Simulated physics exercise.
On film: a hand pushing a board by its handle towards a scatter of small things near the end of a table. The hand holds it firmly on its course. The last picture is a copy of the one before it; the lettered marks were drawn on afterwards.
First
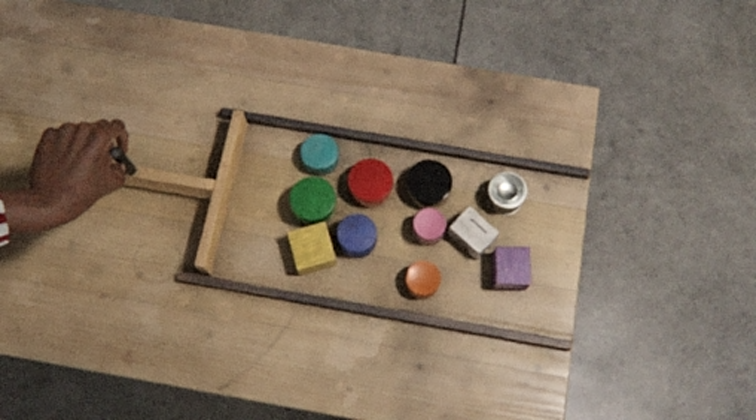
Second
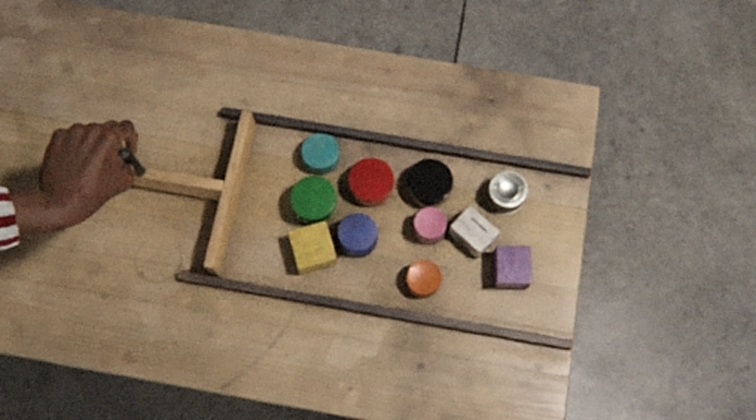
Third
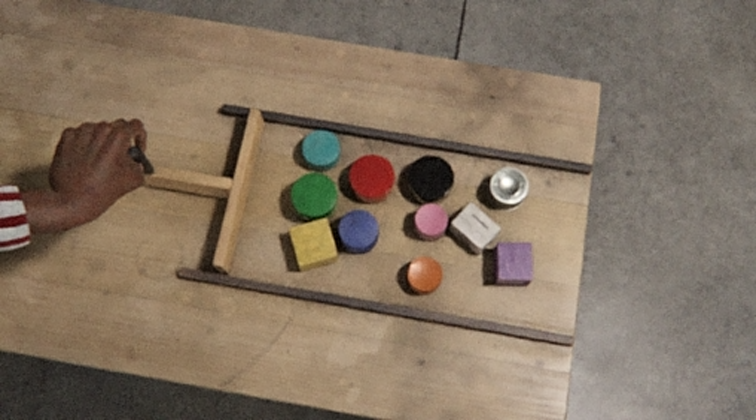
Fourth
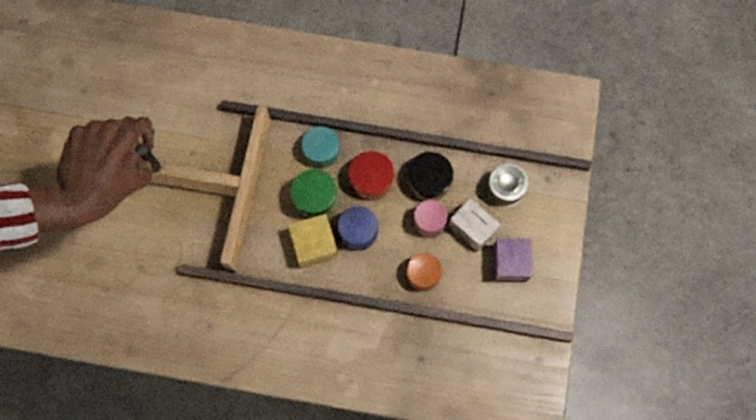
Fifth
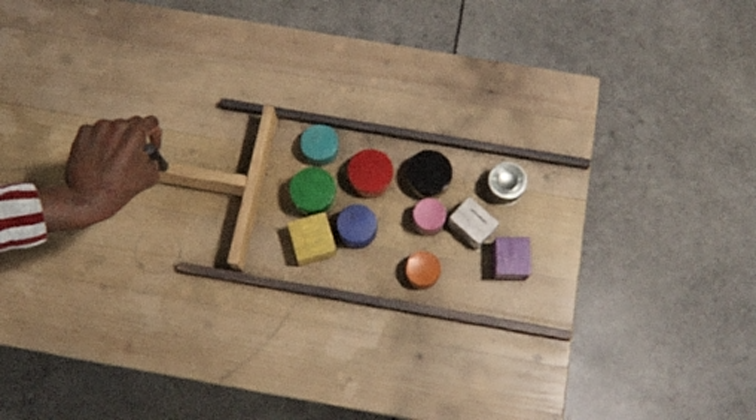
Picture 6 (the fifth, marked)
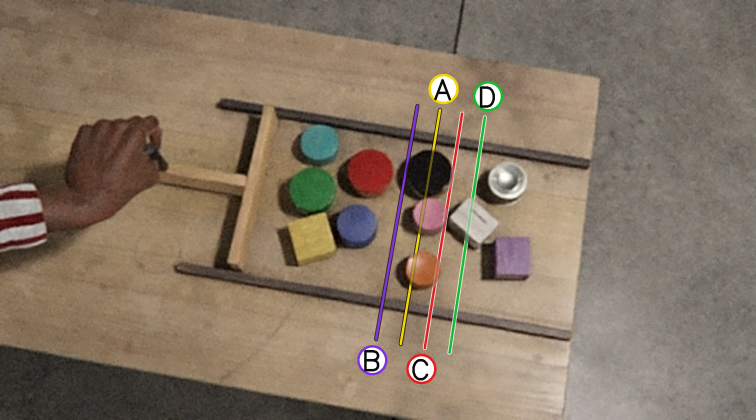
A hand slowly pushing a wooden board by its handle rightwards between dark rails, towards scattered colourful objects that stay still.
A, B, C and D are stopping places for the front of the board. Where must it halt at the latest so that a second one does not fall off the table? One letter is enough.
Up to line D.
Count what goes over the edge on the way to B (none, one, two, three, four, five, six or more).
By then, none.
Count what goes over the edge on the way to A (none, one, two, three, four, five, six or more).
By then, none.
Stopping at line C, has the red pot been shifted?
By then, yes.
On the marked copy, A at (421, 222); B at (398, 218); C at (444, 226); D at (468, 230).
With D. Early on, board (329, 195); turquoise tin (366, 151); yellow block (345, 255).
Further on, board (407, 209); purple block (530, 265); grey tin (535, 186).
At the end, board (467, 219); grey tin (580, 190); purple block (568, 262); none fallen.
As for the rest, A is within the limit but short; B is within the limit but short; C is within the limit but short.
